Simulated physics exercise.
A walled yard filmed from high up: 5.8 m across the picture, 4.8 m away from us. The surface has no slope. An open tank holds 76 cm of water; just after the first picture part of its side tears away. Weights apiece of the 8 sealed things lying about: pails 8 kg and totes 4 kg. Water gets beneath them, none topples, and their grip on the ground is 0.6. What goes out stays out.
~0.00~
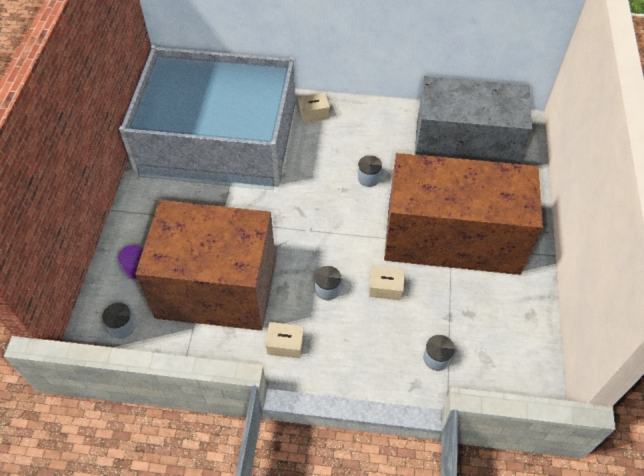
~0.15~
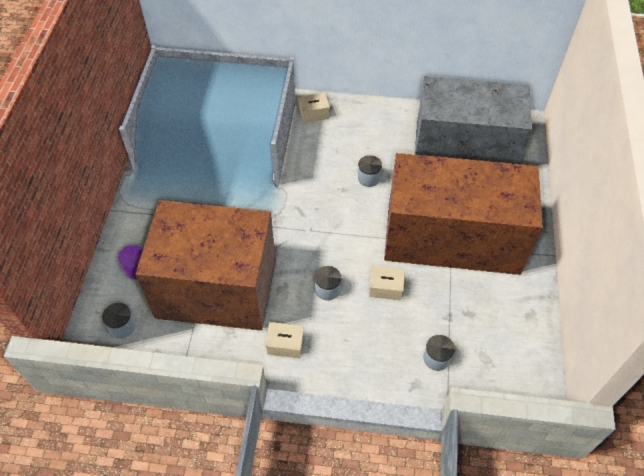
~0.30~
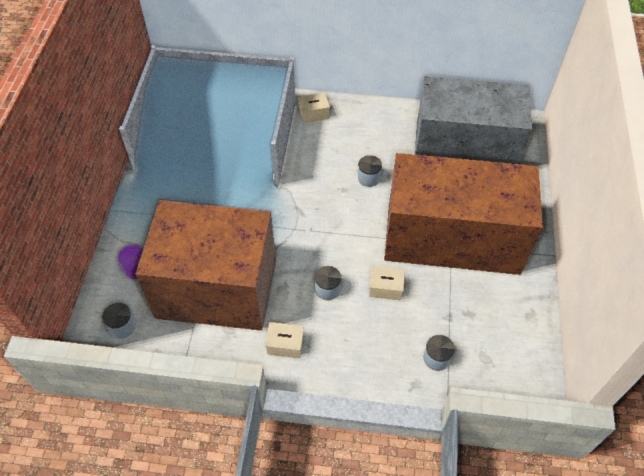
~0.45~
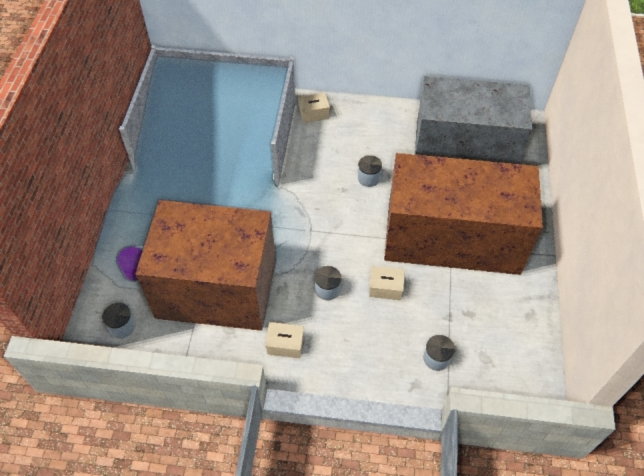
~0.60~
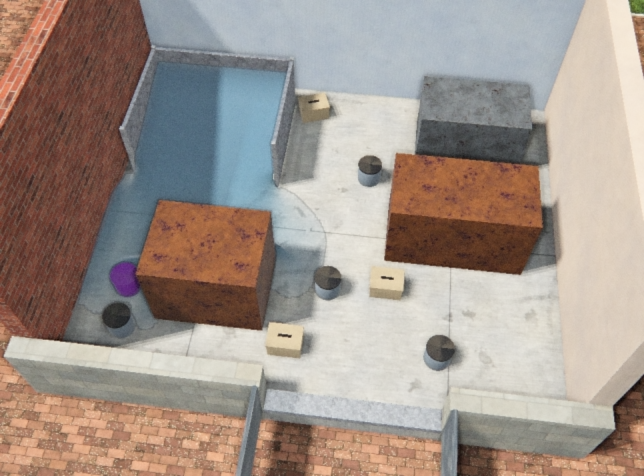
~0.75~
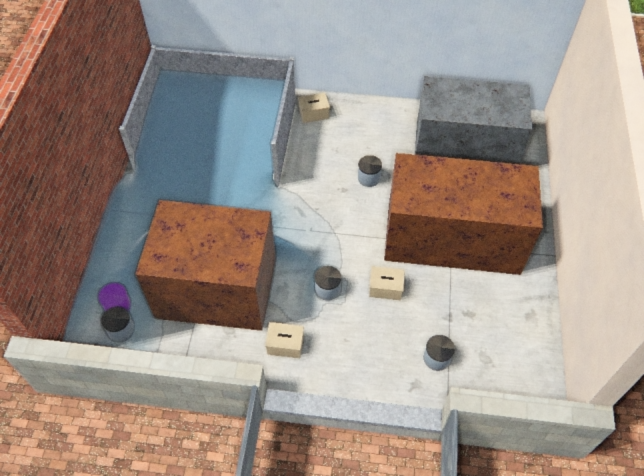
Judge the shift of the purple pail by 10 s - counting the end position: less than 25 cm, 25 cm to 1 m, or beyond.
The purple pail gets carried off.
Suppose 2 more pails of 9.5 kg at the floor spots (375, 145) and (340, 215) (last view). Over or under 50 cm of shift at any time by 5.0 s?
In turn: Under, more.
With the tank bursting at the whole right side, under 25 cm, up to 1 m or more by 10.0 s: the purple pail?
In that case the purple pail holds its place.
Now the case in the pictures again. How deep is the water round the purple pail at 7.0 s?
Roughly 10 cm.
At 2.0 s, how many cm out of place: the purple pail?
Roughly 120 cm by then.
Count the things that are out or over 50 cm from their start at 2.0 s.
I count 4.
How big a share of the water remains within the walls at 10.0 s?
Some 80 per cent remains.
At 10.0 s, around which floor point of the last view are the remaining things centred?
At about (448, 221).
After 2.0 s the purple pail is near (148, 332), 1.2 m from its start, afloat; 0 of 8 are out; 2 afloat.
After 4.5 s the purple pail is near (511, 323), 4.5 m from its start, afloat; 0 of 8 are out; 7 afloat.
After 7.0 s the purple pail is near (486, 333), 4.3 m from its start, aground; 0 of 8 are out; 5 afloat.
After 10.0 s the purple pail is near (490, 333), 4.3 m from its start, aground; 0 of 8 are out; 3 afloat.
